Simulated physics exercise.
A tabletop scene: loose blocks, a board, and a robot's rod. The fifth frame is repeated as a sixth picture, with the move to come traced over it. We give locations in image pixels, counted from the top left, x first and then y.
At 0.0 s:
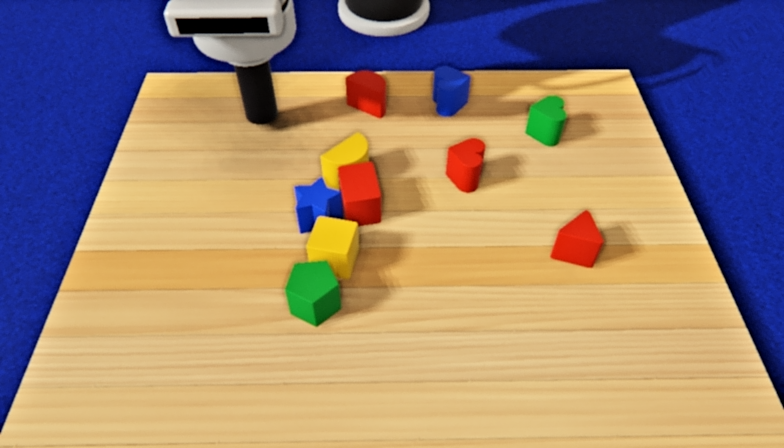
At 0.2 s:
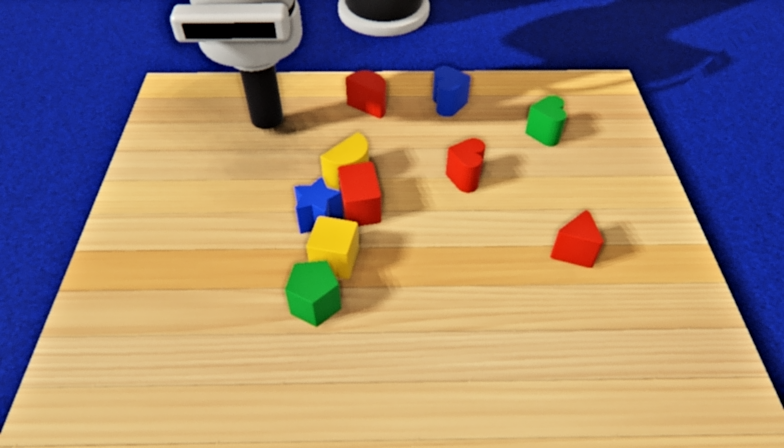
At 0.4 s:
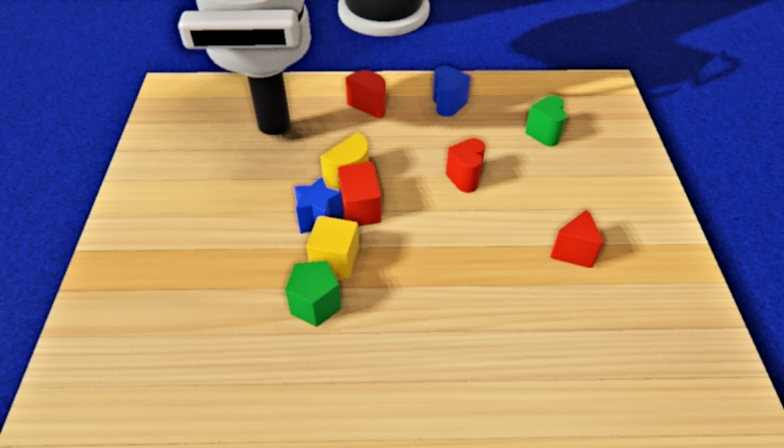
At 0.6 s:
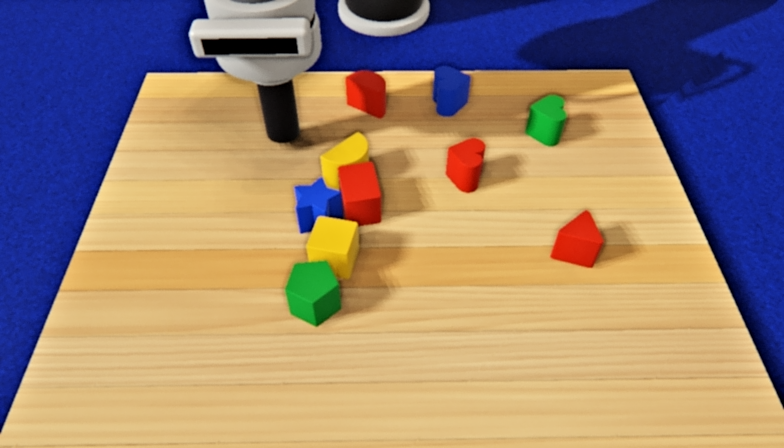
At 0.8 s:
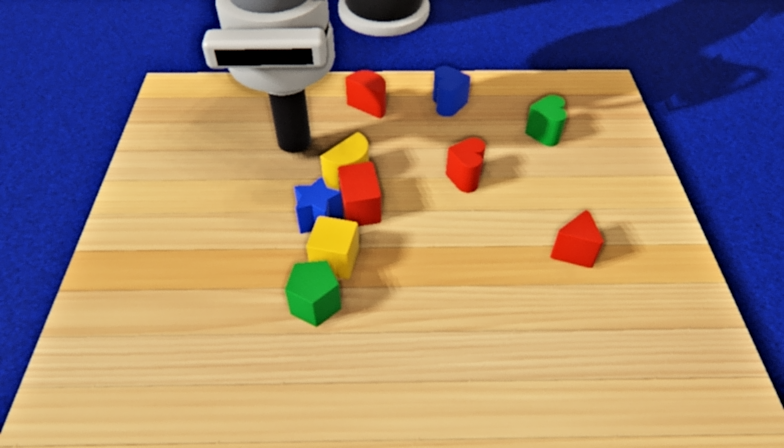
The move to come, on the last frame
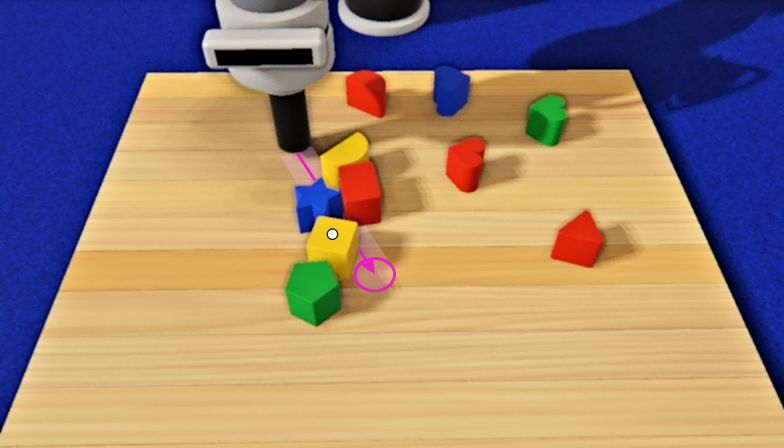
On a wooden tabletop, a robot's black rod moves slightly right and nearer past still, colourful blocks.
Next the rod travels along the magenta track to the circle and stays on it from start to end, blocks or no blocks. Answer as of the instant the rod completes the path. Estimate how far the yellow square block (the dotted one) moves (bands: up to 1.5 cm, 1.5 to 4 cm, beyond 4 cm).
Beyond 4 cm.
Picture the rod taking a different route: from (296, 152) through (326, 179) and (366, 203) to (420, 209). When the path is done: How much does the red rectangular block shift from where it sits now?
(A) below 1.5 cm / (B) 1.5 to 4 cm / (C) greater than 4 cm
I'll go with C - greater than 4 cm.
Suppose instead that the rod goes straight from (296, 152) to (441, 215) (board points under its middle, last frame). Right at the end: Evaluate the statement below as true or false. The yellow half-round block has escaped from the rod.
That statement is not accurate.
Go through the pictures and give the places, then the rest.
Lower end of the rod (262, 115), tops of blocks, green pentagonal block (311, 279), blue star block (316, 194), yellow square block (332, 234), yellow half-round block (348, 150), red rectangular block (359, 181), in the first picture.
Rod (267, 119), blocks as before, in the second picture.
Rod (275, 125), blocks as before, in the third picture.
Rod (284, 133), blocks as before, in the fourth picture.
Rod (295, 142), green pentagonal block (311, 279), blue star block (316, 194), yellow square block (332, 234), yellow half-round block (348, 150), red rectangular block (359, 181), in the fifth picture.
The drawn path runs from (296, 152) to (375, 274); the dot is on the yellow square block.
The first path, step by step. One third of the way, rod (319, 178); yellow half-round block (352, 151), turned 35° anticlockwise; red rectangular block (365, 185).
Two thirds of the way, rod (346, 220); green pentagonal block (306, 300); blue star block (324, 227), turned 55° clockwise; yellow square block (327, 261), turned 20° anticlockwise; yellow half-round block (355, 151), turned 50° anticlockwise; red rectangular block (380, 191).
At the end, rod (374, 265); green pentagonal block (281, 333), turned 25° clockwise; blue star block (339, 264), turned 85° clockwise; yellow square block (320, 300); yellow half-round block (355, 151), turned 50° anticlockwise; red rectangular block (382, 191).
